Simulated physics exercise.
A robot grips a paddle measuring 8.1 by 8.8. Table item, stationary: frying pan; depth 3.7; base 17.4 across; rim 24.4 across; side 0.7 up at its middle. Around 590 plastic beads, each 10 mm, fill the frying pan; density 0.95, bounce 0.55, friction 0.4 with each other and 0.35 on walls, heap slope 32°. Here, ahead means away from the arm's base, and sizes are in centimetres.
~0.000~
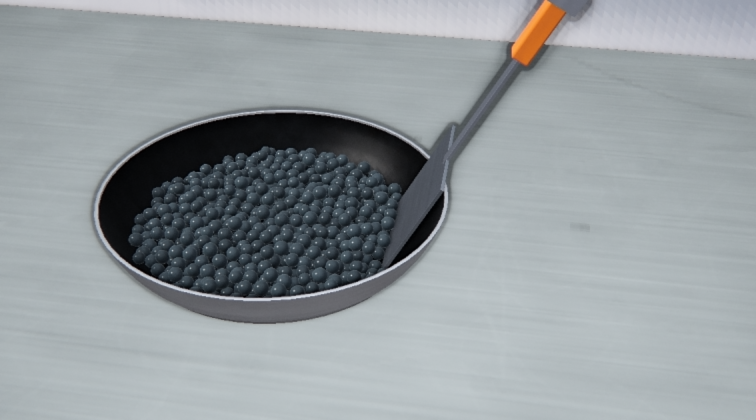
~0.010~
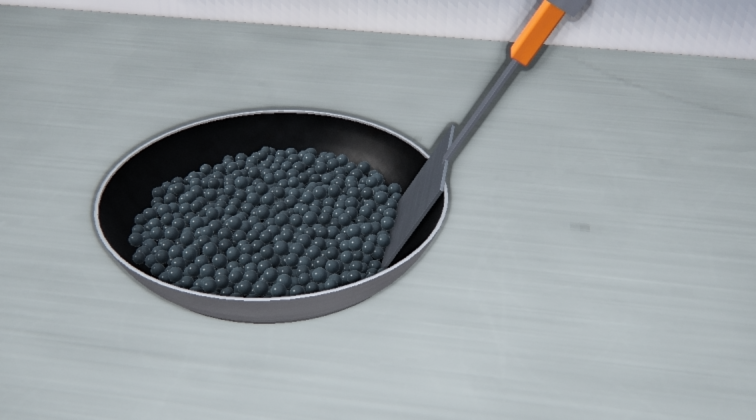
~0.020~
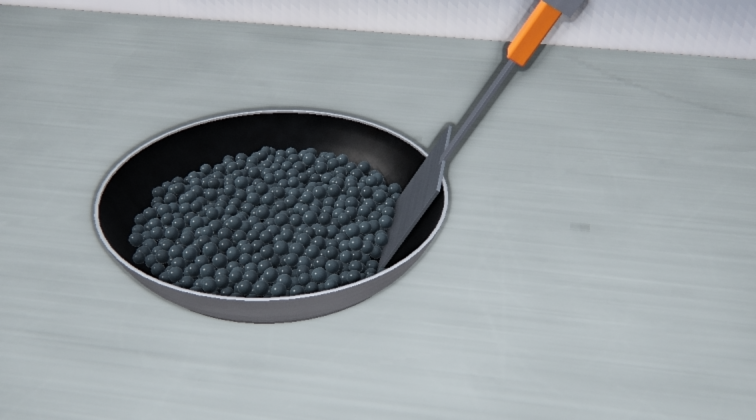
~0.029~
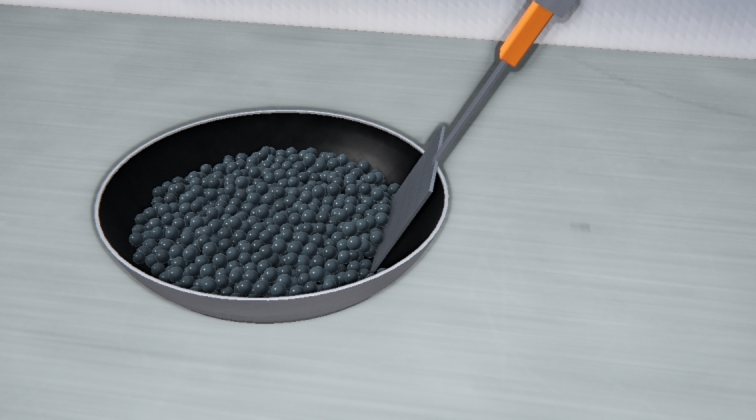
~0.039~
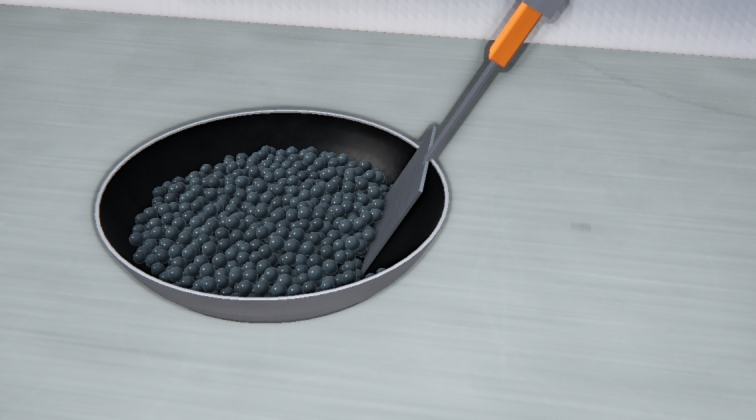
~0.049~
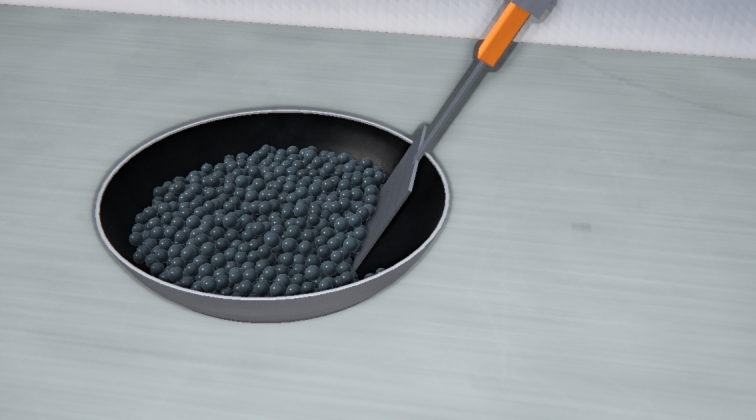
A gray spatula with an orange handle rests at the right side of a black frying pan filled with small dark beads, barely moving at first. It then slides slowly a short way left, pressing against the beads' right edge, while the pan stays still and most of the heap keeps its shape.
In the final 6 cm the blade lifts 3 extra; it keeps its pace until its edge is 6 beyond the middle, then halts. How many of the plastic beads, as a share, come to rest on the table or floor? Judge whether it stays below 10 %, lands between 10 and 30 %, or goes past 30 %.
It stays below 10 %.
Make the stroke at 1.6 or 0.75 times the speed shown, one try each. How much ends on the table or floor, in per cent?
Around 15 per cent and around 0 per cent.
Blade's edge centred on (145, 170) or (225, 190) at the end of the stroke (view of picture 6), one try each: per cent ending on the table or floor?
Close to 25 and close to 0 per cent, respectively.
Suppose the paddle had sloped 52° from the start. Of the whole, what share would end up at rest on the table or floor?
In that case, around 5 percent would end up on the table or floor.
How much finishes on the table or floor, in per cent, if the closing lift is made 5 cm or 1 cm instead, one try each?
You'd get some 5 per cent with the first setting and some 5 per cent with the second.
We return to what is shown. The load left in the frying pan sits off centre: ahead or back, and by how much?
Some 4.0 cm ahead.
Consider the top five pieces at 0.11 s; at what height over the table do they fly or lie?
I'd say close to 5 cm on average.
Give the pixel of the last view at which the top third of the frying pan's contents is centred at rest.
Around (167, 197).
By 0.11 s, sloping 62°, highest piece 6 above the table; 586 in the frying pan.
By 0.17 s, sloping 62°, highest piece 5 above the table; 586 in the frying pan.
By 0.40 s, sloping 62°, highest piece 5 above the table; 560 in the frying pan, 23 on the table or floor, 3 on the blade or in flight.
By 1.45 s, sloping 62°, highest piece 5 above the table; 559 in the frying pan, 27 on the table or floor.
Final count, 559 in the frying pan, 27 on the table or floor. That is 5 % on the table or floor.
